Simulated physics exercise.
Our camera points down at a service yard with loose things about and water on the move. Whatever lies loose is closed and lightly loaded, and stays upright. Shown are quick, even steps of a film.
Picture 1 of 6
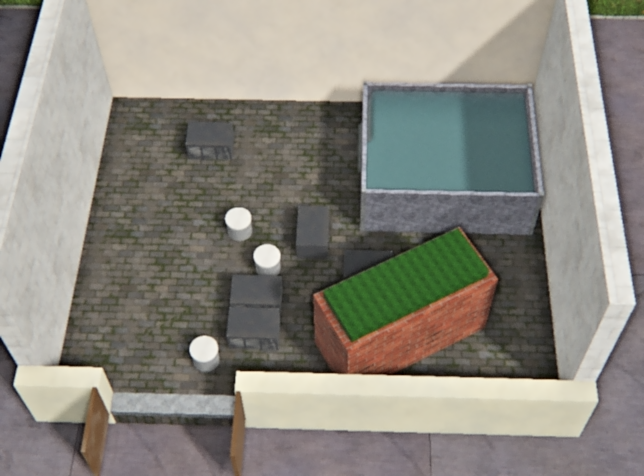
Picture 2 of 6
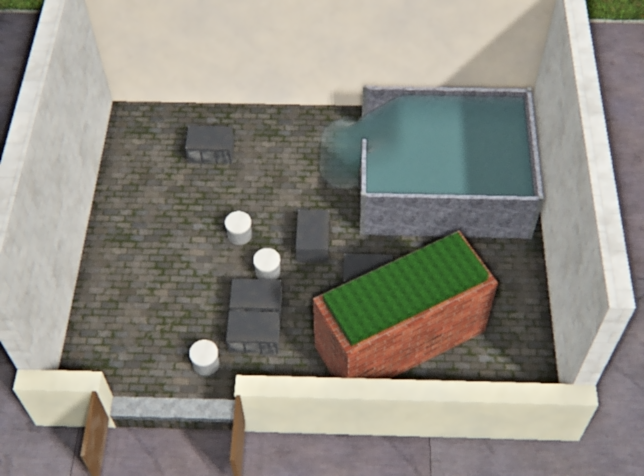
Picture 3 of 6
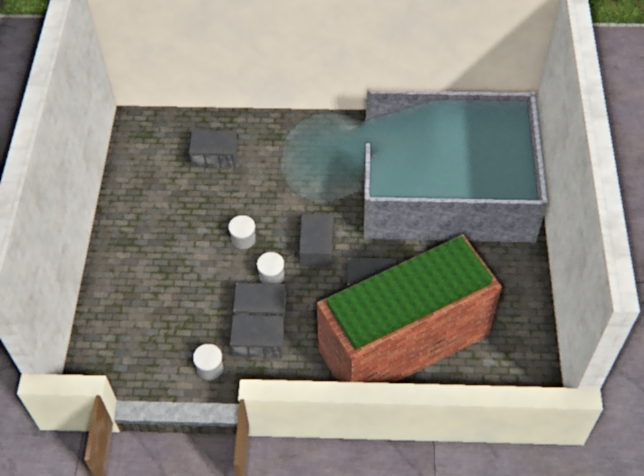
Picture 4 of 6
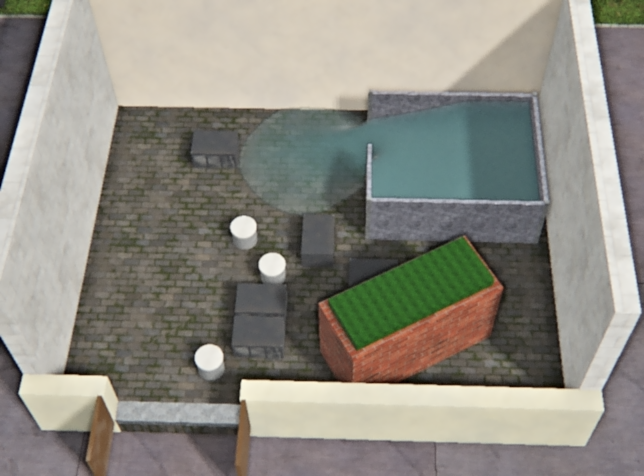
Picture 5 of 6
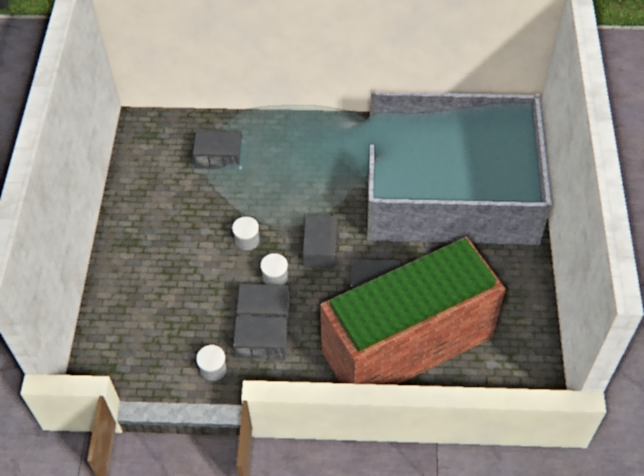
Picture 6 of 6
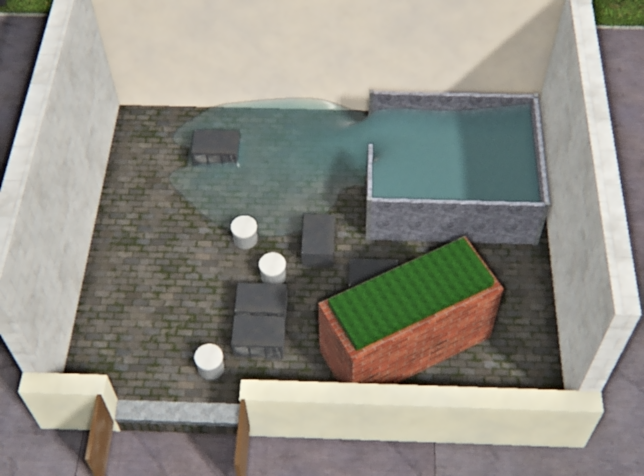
Water pours from the left side of a raised tank and spreads across the paved yard.
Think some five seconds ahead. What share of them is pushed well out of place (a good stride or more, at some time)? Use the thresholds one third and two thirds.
I'd put it under one third.
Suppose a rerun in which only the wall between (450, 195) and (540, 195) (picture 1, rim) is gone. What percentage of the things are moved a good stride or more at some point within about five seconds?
By my reckoning, around 50 percent.
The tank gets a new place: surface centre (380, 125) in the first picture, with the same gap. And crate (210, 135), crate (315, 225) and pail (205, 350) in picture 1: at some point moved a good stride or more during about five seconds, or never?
Taking them in turn: Got sent well off; kept near its start; got sent well off.
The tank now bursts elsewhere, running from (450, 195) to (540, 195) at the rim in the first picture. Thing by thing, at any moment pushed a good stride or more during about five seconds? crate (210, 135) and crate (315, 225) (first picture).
Result, first then second: A shorter distance; at least that distance.
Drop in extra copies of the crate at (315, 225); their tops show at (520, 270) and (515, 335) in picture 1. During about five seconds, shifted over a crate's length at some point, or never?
Sequence: Scarcely shifts; scarcely shifts.
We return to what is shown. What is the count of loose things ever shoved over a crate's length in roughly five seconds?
The count is 2.
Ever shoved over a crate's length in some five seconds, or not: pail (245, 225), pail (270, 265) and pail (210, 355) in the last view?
Never got far, never got far, went a long way.
A moment on, 0 of 8 are well off their spots; 0 afloat.
Next, 1 of 8 are well off their spots; 1 afloat.
Later, 1 of 8 are well off their spots; 0 afloat.
In the end, 2 of 8 are well off their spots, and 2 have been at some point; 0 afloat.
